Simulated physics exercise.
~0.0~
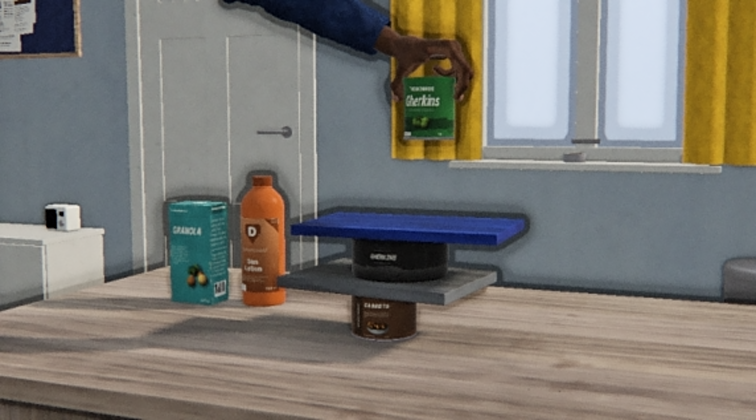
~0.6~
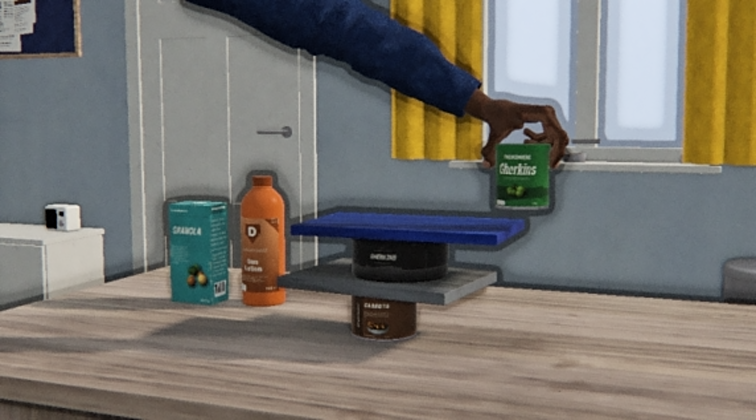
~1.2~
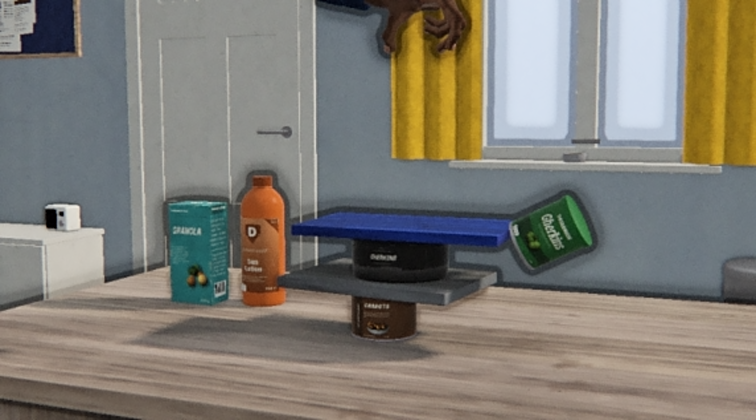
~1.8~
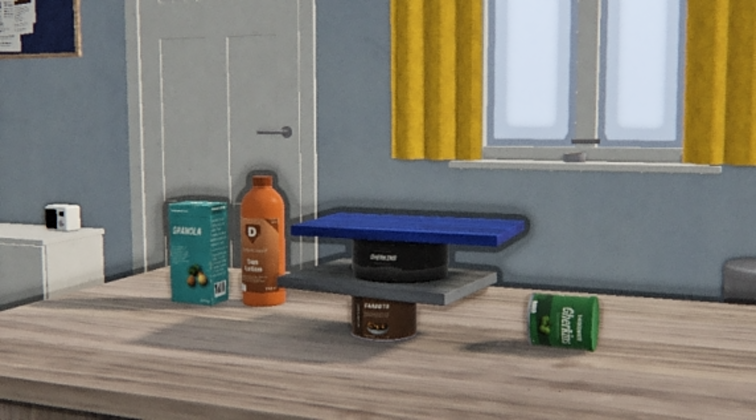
A small stack stands on a wooden table, seen by a still camera in a room with a pale door and yellow curtains at a window. A blue board rests on a black tub, which sits on a grey board over a brown tub, with a turquoise carton and an orange bottle to the left. A hand holds a green tin above the stack, then carries it right and down to the blue board's right end. The hand lets go and draws back as the tin tips off the edge. The tin ends on its side on the table, while everything else stays in place.
